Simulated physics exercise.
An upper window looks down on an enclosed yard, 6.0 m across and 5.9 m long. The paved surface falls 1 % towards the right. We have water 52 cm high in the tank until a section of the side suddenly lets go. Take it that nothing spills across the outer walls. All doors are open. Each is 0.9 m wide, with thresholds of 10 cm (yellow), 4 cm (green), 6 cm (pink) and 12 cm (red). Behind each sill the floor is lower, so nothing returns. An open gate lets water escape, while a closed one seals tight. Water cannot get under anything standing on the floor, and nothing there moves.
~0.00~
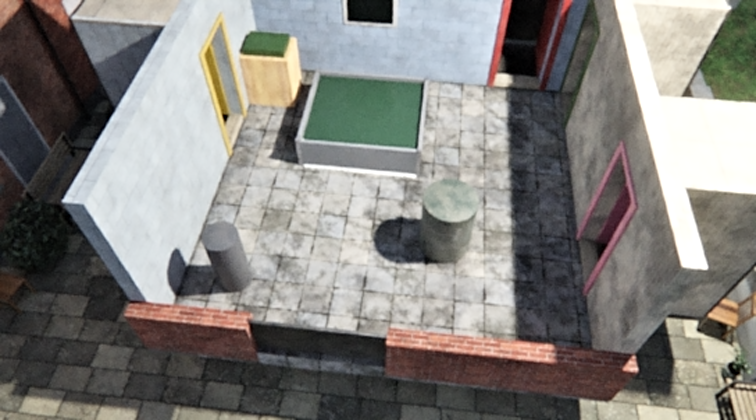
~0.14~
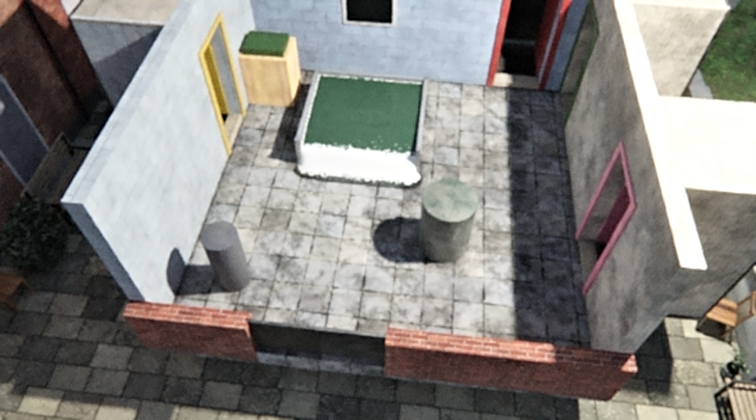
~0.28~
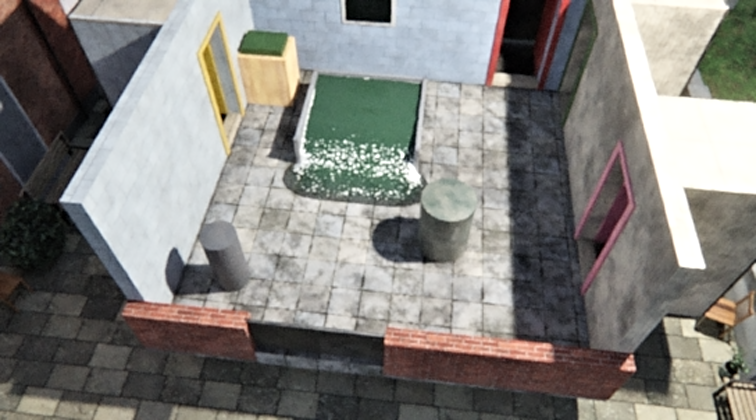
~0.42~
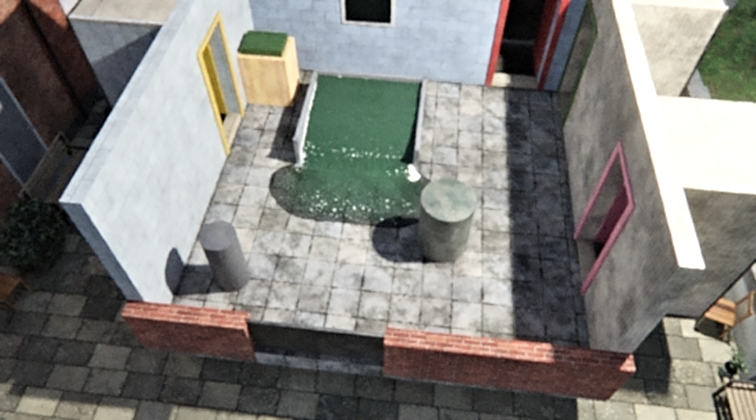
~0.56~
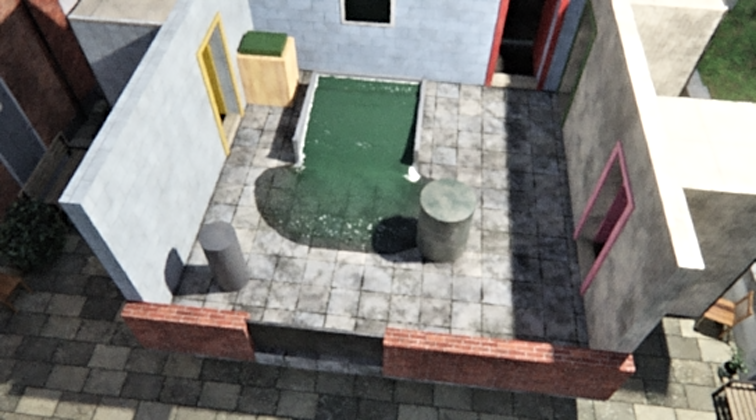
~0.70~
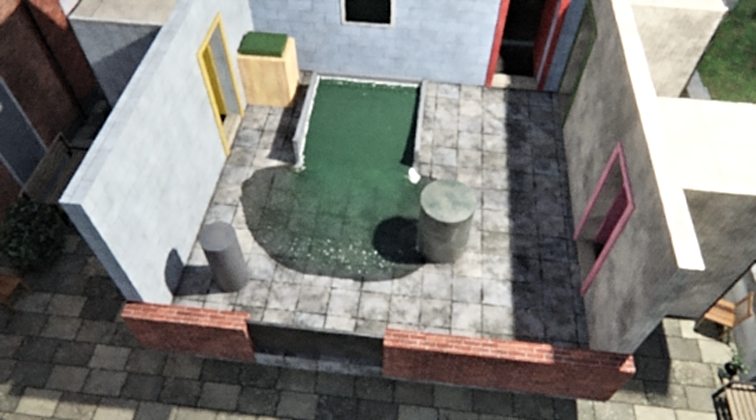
Green water bursts from the tank's front and spreads across the paved yard around a cylinder.
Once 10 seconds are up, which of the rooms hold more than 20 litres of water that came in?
One by one: Yellow door: Within the allowance, green door: Beyond the allowance, pink door: Beyond the allowance, red door: Within the allowance.
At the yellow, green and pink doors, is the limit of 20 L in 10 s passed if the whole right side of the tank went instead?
The yellow door comes out less than that, the green door more than that and the pink door more than that.
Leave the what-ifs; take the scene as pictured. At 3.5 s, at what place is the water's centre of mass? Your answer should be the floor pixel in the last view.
Its balance point sits around (355, 251).
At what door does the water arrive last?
The red one.
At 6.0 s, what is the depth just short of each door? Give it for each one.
Door by door in cm, yellow shows 4, green shows 3, pink shows 9, red shows 0.
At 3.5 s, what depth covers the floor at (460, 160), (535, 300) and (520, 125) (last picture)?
0, 3 and 0 cm.
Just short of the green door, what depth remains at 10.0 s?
Reading: Close to 10.5 cm.
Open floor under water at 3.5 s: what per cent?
Covered: Roughly 55 %.
After 1.4 s water covers 35 % of the floor and is deepest (27 cm) near (325, 344); yellow door not reached, green door not reached, pink door not reached, red door not reached.
After 2.2 s water covers 45 % of the floor and is deepest (30 cm) near (363, 349); yellow door not reached, green door not reached, pink door not reached, red door not reached.
After 3.5 s water covers 55 % of the floor and is deepest (25 cm) near (163, 326); yellow door not reached, green door not reached, pink door 8 cm at the sill, 0 L in, red door not reached.
After 6.0 s water covers 80 % of the floor and is deepest (14 cm) near (573, 373); yellow door 4 cm at the sill, 0 L in, green door 3 cm at the sill, 0 L in, pink door 9 cm at the sill, 19 L in, red door not reached.
After 10.0 s water covers 95 % of the floor and is deepest (14 cm) near (545, 95); yellow door 6 cm at the sill, 0 L in, green door 11 cm at the sill, 36 L in, pink door 8 cm at the sill, 40 L in, red door 11 cm at the sill, 0 L in.
